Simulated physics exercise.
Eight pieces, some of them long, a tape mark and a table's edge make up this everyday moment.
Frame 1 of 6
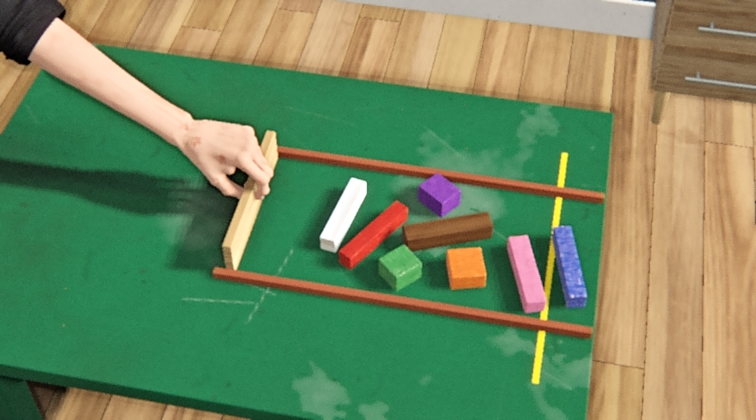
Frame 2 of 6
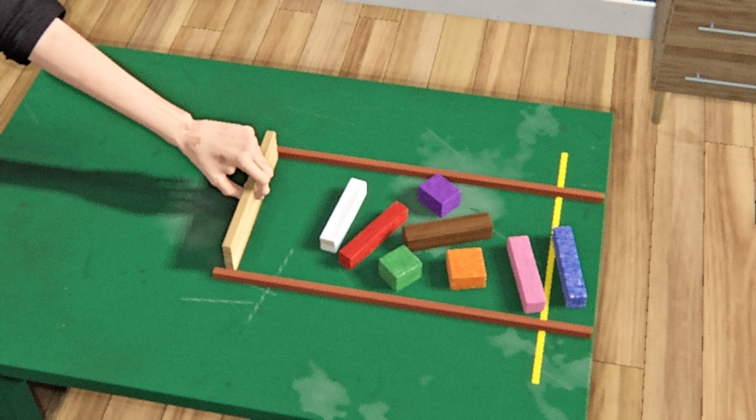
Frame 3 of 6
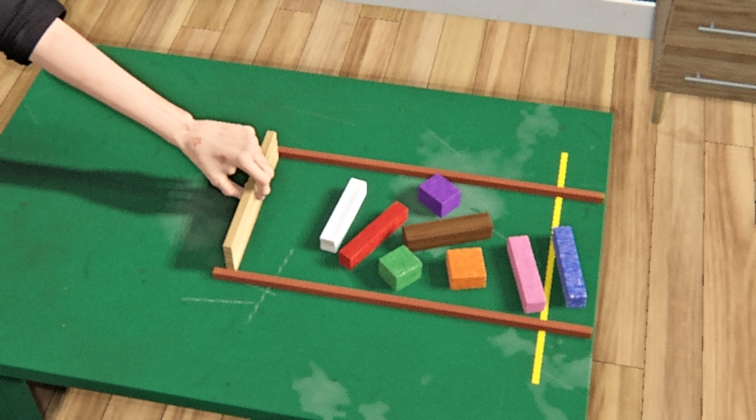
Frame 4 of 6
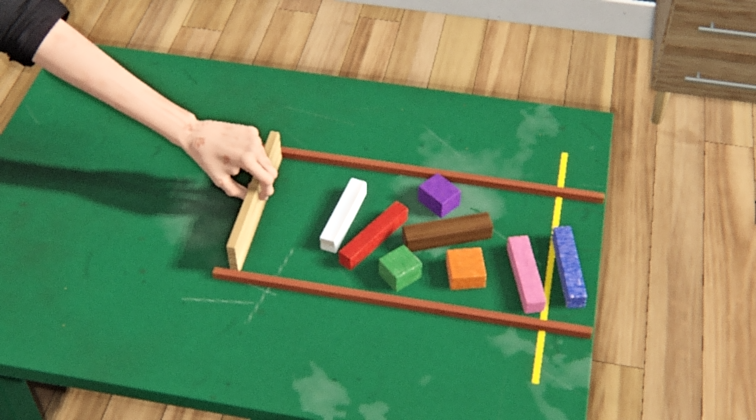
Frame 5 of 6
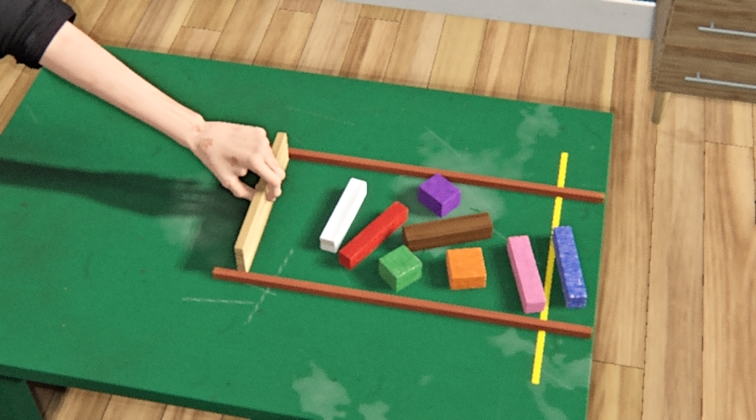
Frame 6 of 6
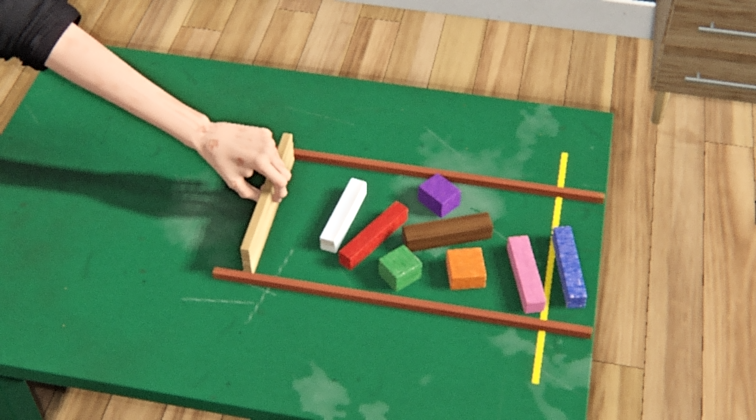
On a green table, a hand slides an upright wooden board slightly right toward colored blocks.
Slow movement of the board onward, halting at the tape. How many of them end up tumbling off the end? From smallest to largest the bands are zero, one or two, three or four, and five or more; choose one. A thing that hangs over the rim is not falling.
The right band is three or four.
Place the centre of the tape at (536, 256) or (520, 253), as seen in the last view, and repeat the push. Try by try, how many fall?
The counts would come to 3 and 2.
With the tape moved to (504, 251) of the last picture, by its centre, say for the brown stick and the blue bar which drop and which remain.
Note: Brown stick lasts; blue bar does not last.
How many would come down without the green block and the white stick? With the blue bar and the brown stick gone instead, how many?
Counts - first: 2; second: 2.
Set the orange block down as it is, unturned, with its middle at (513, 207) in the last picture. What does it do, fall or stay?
Result: It comes off.
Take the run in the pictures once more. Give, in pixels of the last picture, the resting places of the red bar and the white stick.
Reading them off: First (574, 279); then (560, 252).
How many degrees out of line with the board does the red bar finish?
About 5°.
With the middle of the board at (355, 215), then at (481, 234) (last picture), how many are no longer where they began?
At that stage 2; at the next, 8.
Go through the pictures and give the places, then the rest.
The first frame shows blue bar (569, 266); pink bar (526, 274); orange block (466, 268); board (251, 199); tape (551, 258).
The second frame shows pink bar (526, 274); brown stick (447, 232).
The third frame shows orange block (466, 269); board (252, 199).
The fourth frame shows blue bar (569, 266); red bar (374, 235).
The fifth frame shows pink bar (526, 274); white stick (344, 215).
The sixth frame shows blue bar (569, 266); pink bar (526, 274); orange block (466, 269); board (268, 202); tape (551, 258).
Early on, none off yet; blue bar at rest near (569, 266); pink bar at rest near (526, 274); orange block at rest near (468, 268).
Finally, the number that fall off is three or four; lost, brown stick, orange block, pink bar and blue bar.
